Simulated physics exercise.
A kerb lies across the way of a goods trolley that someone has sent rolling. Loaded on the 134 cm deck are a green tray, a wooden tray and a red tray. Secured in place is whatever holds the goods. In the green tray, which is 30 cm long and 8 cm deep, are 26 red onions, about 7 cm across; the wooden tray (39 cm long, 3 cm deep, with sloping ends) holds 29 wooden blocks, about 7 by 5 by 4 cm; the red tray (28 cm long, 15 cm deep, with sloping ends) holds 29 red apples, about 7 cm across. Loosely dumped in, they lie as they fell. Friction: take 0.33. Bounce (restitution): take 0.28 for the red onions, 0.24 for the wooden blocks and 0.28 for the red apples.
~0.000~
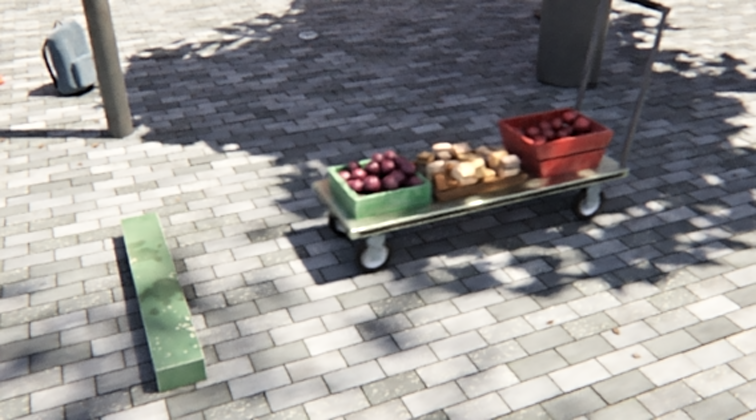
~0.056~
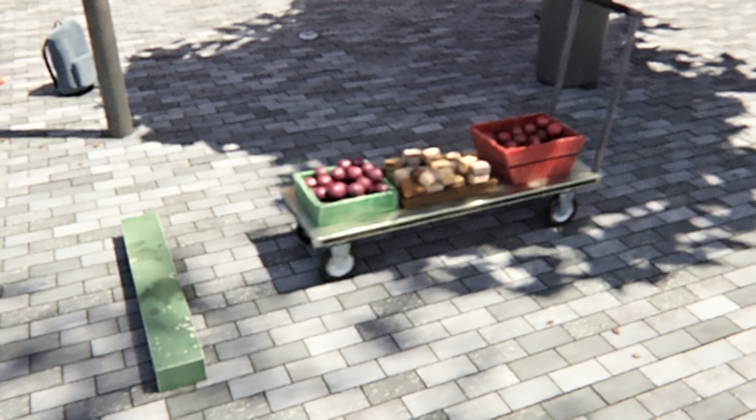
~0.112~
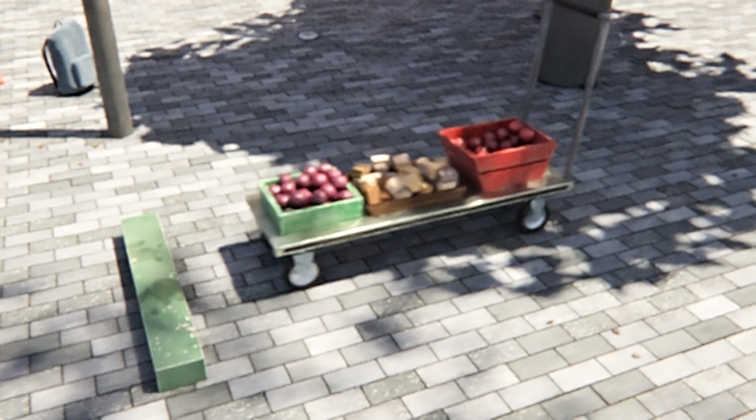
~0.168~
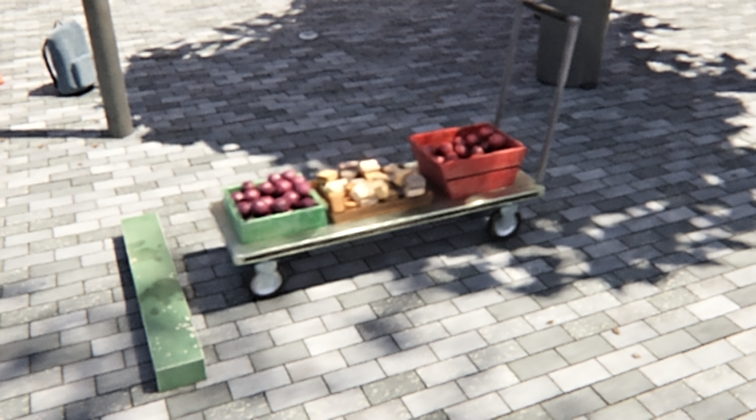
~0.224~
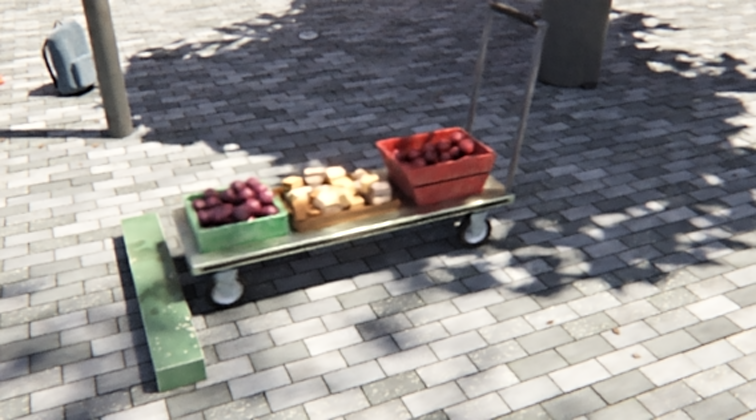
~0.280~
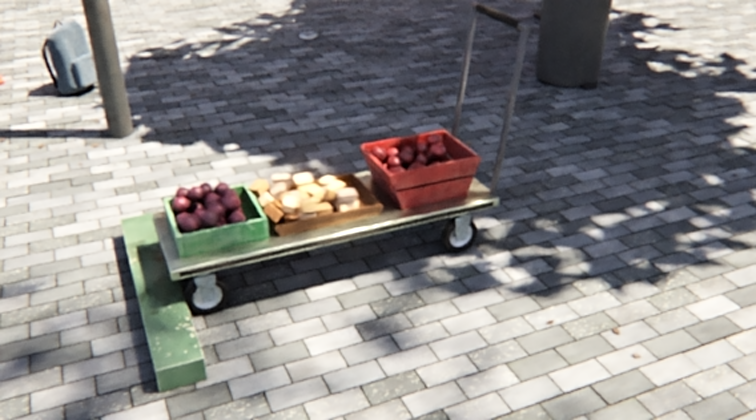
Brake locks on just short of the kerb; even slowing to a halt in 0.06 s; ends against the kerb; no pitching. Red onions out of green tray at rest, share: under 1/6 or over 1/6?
Over 1/6.
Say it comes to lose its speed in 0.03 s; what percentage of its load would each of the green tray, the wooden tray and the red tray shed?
That way you'd get green tray at 30, wooden tray at 40, and red tray at 10 percent.
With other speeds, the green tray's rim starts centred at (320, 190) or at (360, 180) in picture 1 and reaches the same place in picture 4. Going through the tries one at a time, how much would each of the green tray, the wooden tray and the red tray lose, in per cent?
Losses in order of the tries would be green tray 0 and 30 %, wooden tray 10 and 30 %, red tray 0 and 0 %.
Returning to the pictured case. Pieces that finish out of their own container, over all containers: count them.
About 16.
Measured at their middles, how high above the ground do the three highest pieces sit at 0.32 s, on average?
Mean height: Some 44 cm.
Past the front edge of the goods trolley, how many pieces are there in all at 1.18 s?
Some 8 pieces.
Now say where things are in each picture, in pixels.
In the first frame (each is followed by its nearest rim corner in this view), green tray, (358, 199); wooden tray, (438, 192); 68 cm short of the stop; none out.
In the second frame, green tray, (322, 206); wooden tray, (405, 199); 53 cm short of the stop.
In the third frame, green tray, (283, 214); wooden tray, (370, 206); 38 cm short of the stop.
In the fourth frame, green tray, (243, 223); wooden tray, (334, 214); 23 cm short of the stop.
In the fifth frame, green tray, (202, 231); wooden tray, (296, 222); stopping.
In the sixth frame, green tray, (180, 236); wooden tray, (277, 226); stopping; none out.
After 0.32 s, green tray 26 in, 0 out, wooden tray 27 in, 2 out and red tray 29 in, 0 out.
After 0.44 s, green tray 19 in, 7 out, wooden tray 21 in, 8 out and red tray 29 in, 0 out.
After 0.67 s, green tray 17 in, 9 out, wooden tray 22 in, 7 out and red tray 29 in, 0 out.
Outcome (at 1.18 s), green tray 17 in, 9 out, wooden tray 22 in, 7 out and red tray 29 in, 0 out. Asked share, 9 of 26, 35 per cent.
